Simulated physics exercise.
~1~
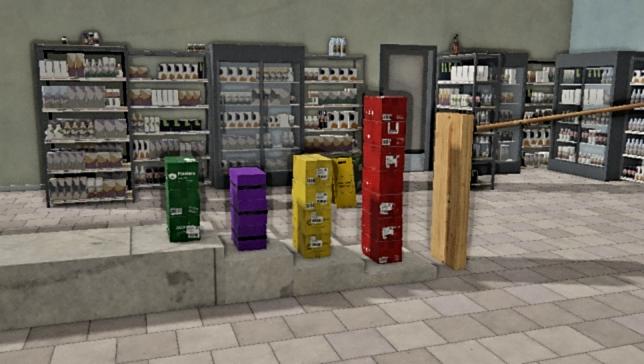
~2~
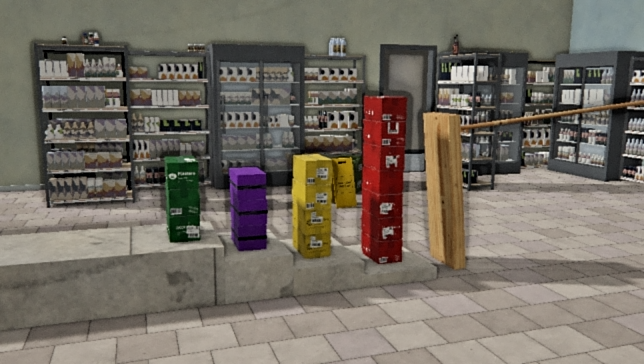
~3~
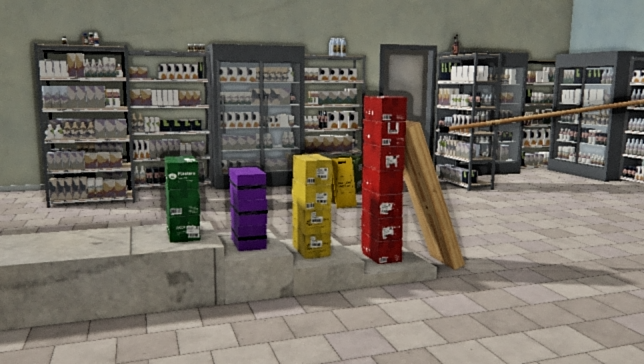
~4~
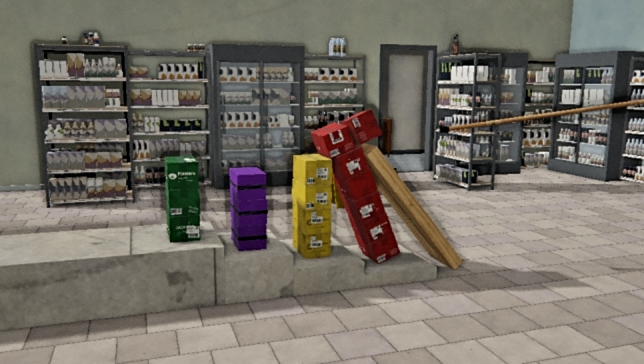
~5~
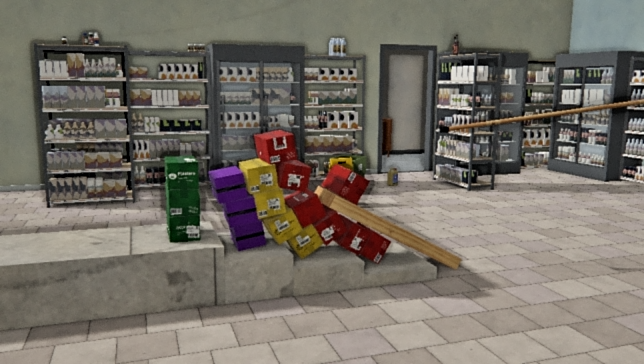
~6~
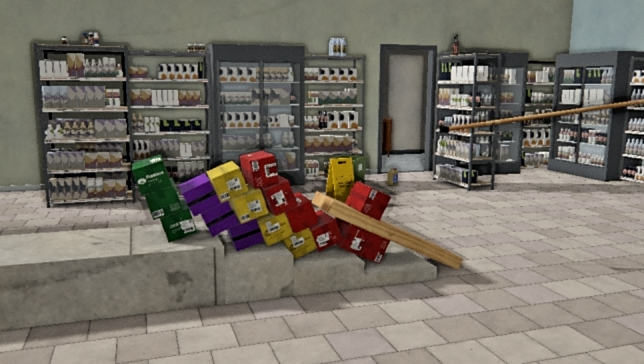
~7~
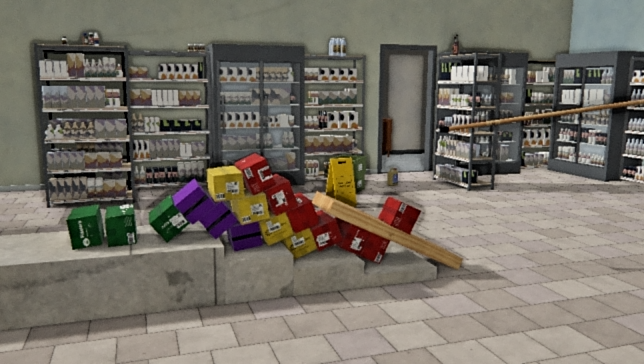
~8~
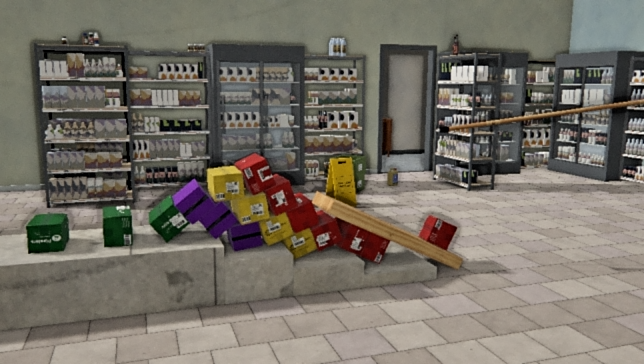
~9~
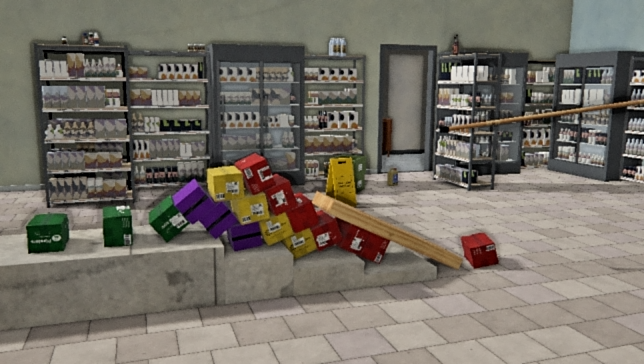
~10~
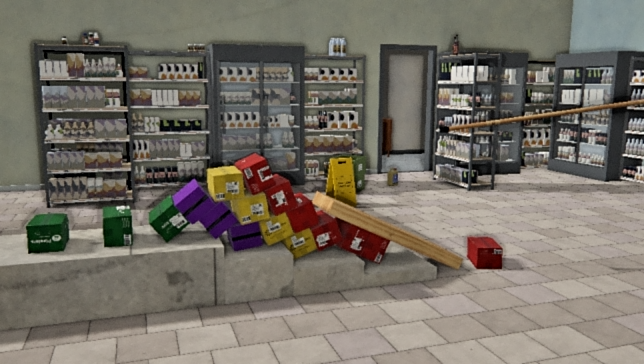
A tall wooden board stands at the right end of stepped concrete blocks in a paved shop-like space, seen from a fixed view in front, with stocked shelves behind. To its left rise stacks of red, yellow, purple and green boxes. The board tips left against the red stack, which buckles and topples into the yellow one. The yellow and purple stacks lean and slump leftward, knocking over the green boxes. One red box tumbles right onto the paving, while the rest settle in a slanted heap under the board, with all three green boxes toppled at left.
